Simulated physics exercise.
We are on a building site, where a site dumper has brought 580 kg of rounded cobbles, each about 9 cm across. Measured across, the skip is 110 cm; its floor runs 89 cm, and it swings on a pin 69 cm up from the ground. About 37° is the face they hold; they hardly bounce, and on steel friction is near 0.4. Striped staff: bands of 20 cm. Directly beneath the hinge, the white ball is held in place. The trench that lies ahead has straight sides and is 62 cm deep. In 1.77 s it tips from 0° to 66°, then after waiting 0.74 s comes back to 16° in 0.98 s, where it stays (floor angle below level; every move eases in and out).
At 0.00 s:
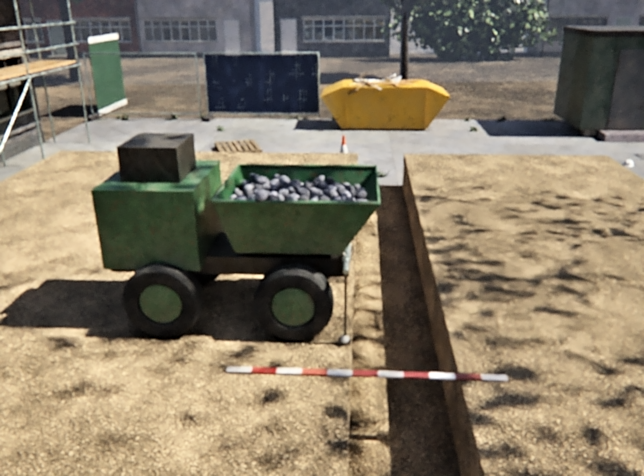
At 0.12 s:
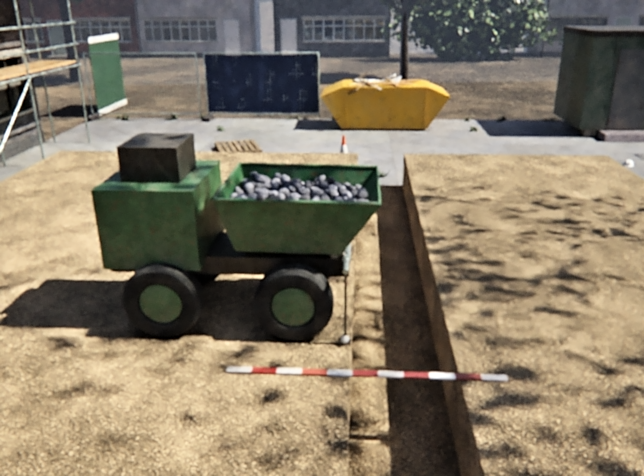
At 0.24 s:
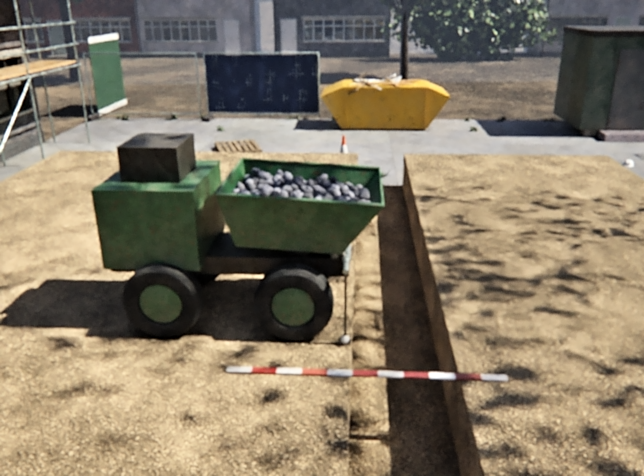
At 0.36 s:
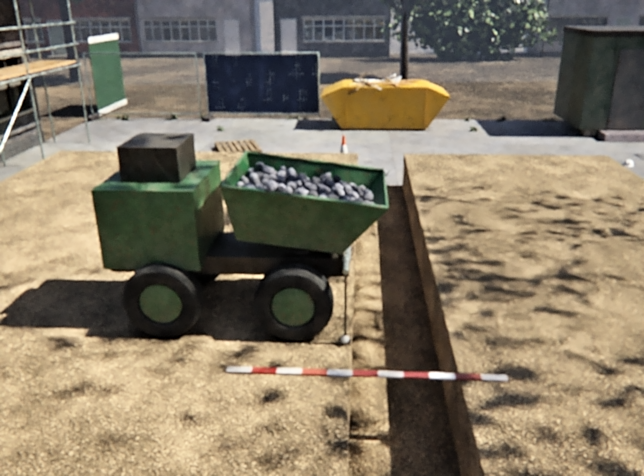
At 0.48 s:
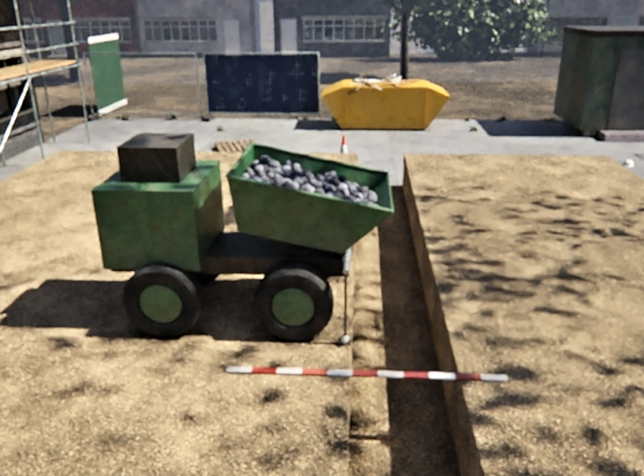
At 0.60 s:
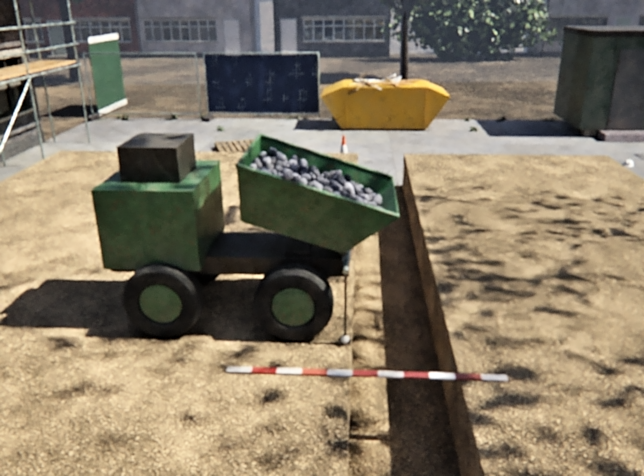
To begin with, a green site dumper stands still beside a straight-sided trench, its skip level and loaded with rounded grey cobbles, behind a red and white striped staff. The skip then starts to tilt, slowly at first, its left end rising and its right lip dipping over the trench as the cobbles tilt with it.
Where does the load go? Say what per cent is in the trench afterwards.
About 30 per cent.
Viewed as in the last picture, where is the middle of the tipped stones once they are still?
Their centre sits close to (462, 310).
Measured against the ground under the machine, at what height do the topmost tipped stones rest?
About 22 cm higher than the ground.
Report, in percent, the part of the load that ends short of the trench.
0%, roughly.
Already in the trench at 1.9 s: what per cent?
10 per cent or so by then.
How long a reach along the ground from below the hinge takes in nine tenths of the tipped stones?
About 160 cm.
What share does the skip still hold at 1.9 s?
I'd say it's holding near 80 per cent.
After 1.3 s the floor is at 56°; 100 % in the skip; the foremost stones are at (418, 238).
After 1.9 s the floor is at 66°; 81 % in the skip, 9 % in the trench, 10 % past the trench; the foremost stones are at (477, 297).
After 3.9 s the floor is at 16°; 32 % in the skip, 28 % in the trench, 41 % past the trench; the foremost stones are at (627, 306).
After 6.6 s the floor is at 16°; 32 % in the skip, 28 % in the trench, 41 % past the trench; the foremost stones are at (627, 306).
